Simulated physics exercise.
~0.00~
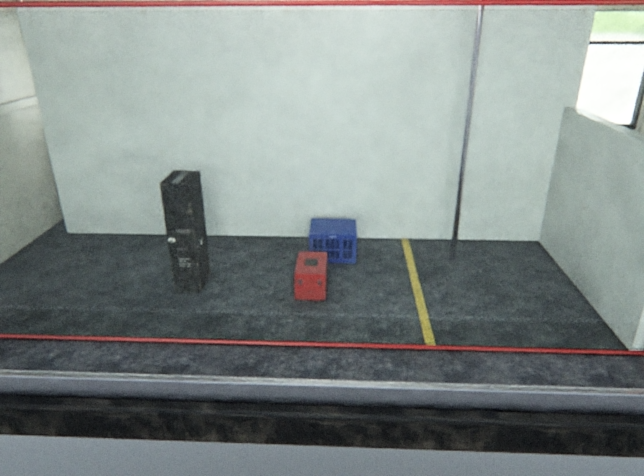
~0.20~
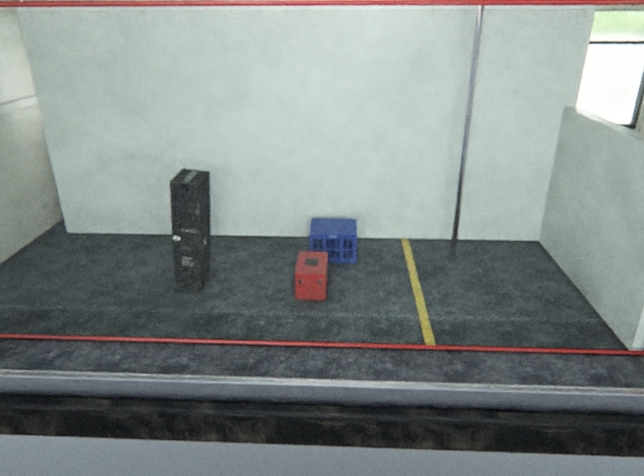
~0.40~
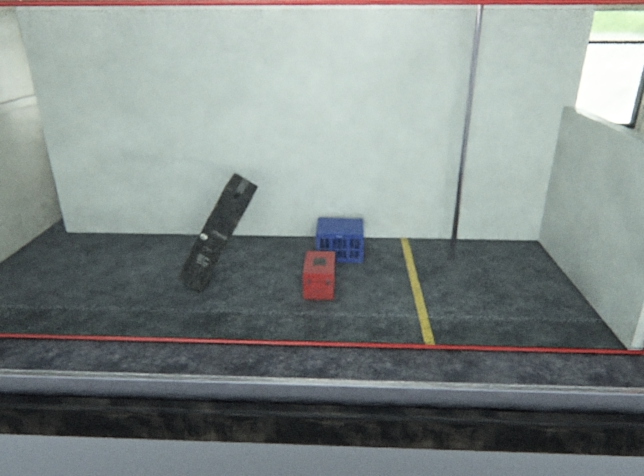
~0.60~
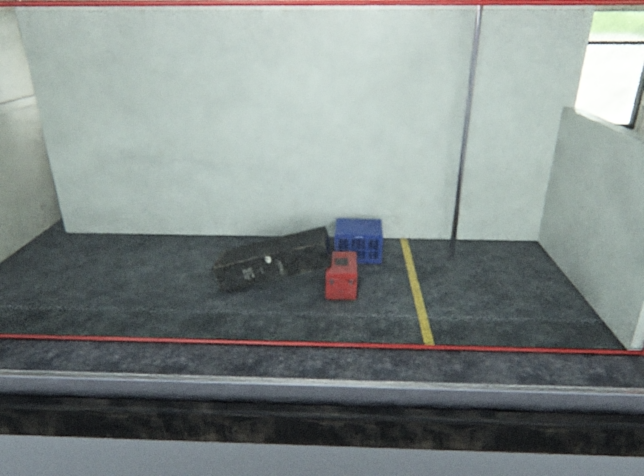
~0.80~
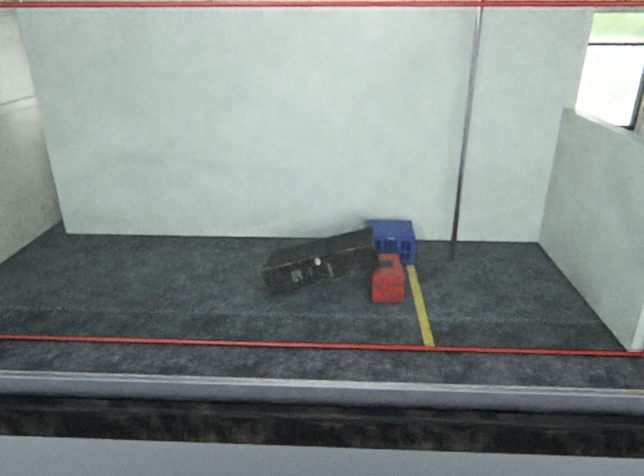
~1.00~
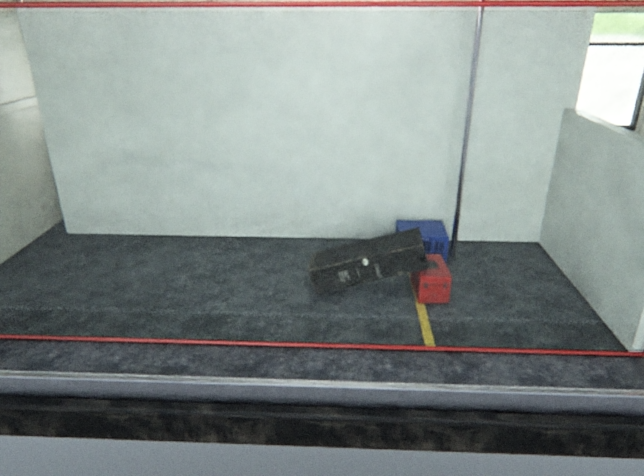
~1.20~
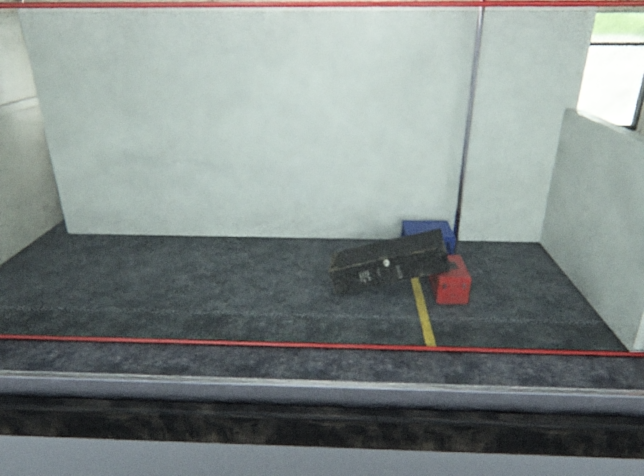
A tall black box stood upright on the dark floor, then tipped over to the right onto its side and slid right along with a red box and a blue crate, until the crate and red box ended up past the yellow line.
